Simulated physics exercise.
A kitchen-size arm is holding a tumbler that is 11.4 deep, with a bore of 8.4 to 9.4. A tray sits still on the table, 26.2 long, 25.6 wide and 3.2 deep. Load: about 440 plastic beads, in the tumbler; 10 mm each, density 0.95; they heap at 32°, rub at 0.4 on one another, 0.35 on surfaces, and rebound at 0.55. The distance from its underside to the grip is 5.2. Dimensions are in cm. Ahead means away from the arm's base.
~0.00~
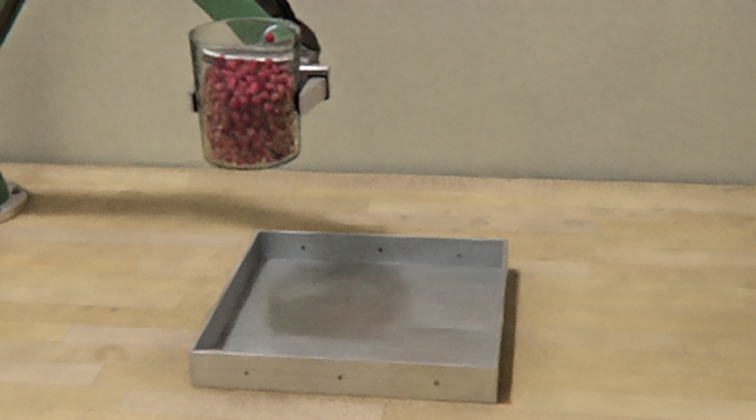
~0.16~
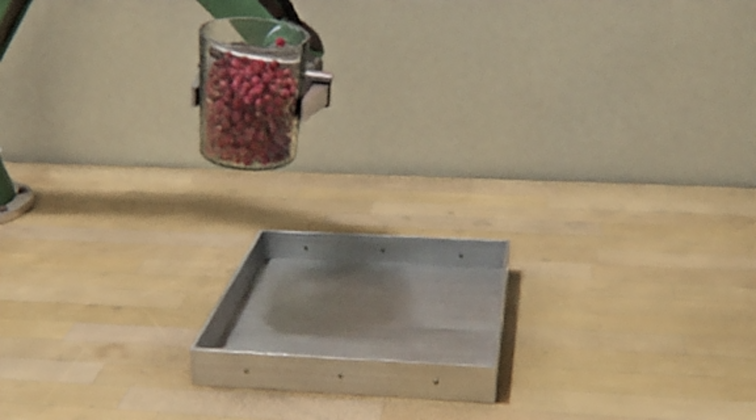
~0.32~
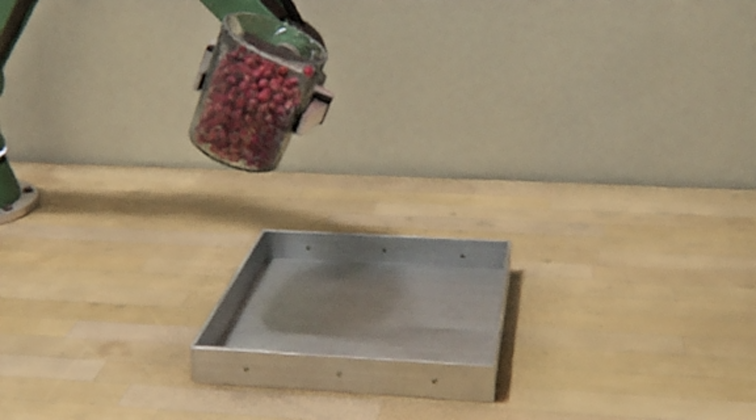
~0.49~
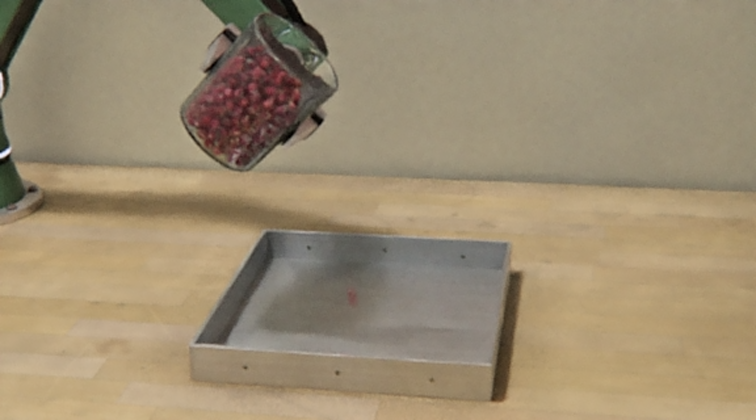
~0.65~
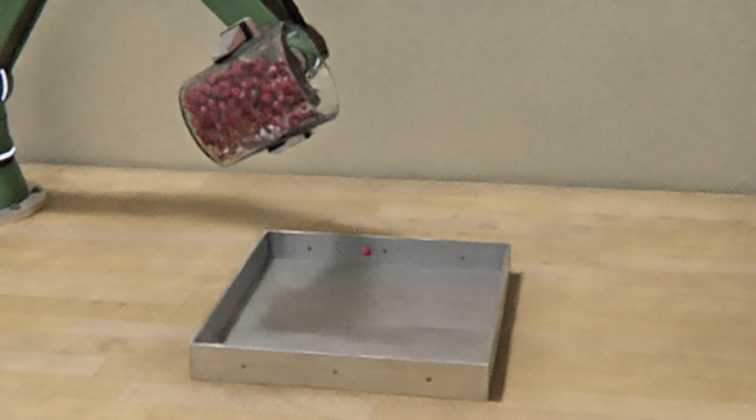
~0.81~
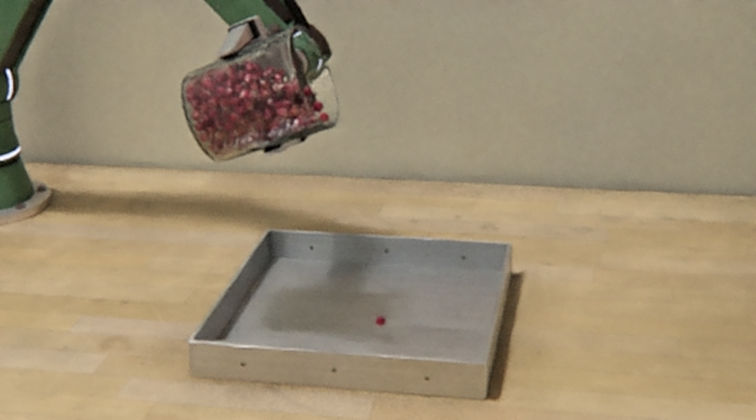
Glass tumbler of red beads being tilted steeply to the right by a green robotic arm above a square metal tray.
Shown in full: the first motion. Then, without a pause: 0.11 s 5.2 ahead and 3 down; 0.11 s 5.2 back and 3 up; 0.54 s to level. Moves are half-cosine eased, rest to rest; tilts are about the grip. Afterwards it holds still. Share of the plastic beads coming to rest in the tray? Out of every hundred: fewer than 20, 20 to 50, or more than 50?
Fewer than 20 out of every hundred.
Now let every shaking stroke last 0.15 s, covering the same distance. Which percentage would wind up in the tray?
Then roughly 10 percent.
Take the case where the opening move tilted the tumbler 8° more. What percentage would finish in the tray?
Around 25 in a hundred, I'd say.
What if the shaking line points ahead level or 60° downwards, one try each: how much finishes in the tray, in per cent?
Estimates, in order: 35 % then 5 %.
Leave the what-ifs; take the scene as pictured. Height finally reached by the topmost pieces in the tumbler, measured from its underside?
I'd say close to 9.0 cm.
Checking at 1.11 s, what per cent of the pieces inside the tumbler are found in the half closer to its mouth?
Something near 35 per cent is there.
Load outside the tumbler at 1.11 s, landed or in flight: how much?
I'd put it at some 15 per cent at that point.
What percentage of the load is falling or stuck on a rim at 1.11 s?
Logged share: Close to 17 per cent.
After 1.11 s, tilted 64° forward, highest piece 24 above the table; 369 in the tumbler, 2 in the tray, 74 in flight or on a rim.
After 1.42 s, tilted 12° forward, highest piece 28 above the table; 362 in the tumbler, 59 in the tray, 14 on the table or floor, 10 in flight or on a rim.
After 1.77 s, level, highest piece 27 above the table; 362 in the tumbler, 60 in the tray, 23 on the table or floor.
After 2.82 s, level, highest piece 26 above the table; 362 in the tumbler, 60 in the tray, 23 on the table or floor.
At rest, 362 in the tumbler, 60 in the tray, 23 on the table or floor. That is 13 % in the tray.
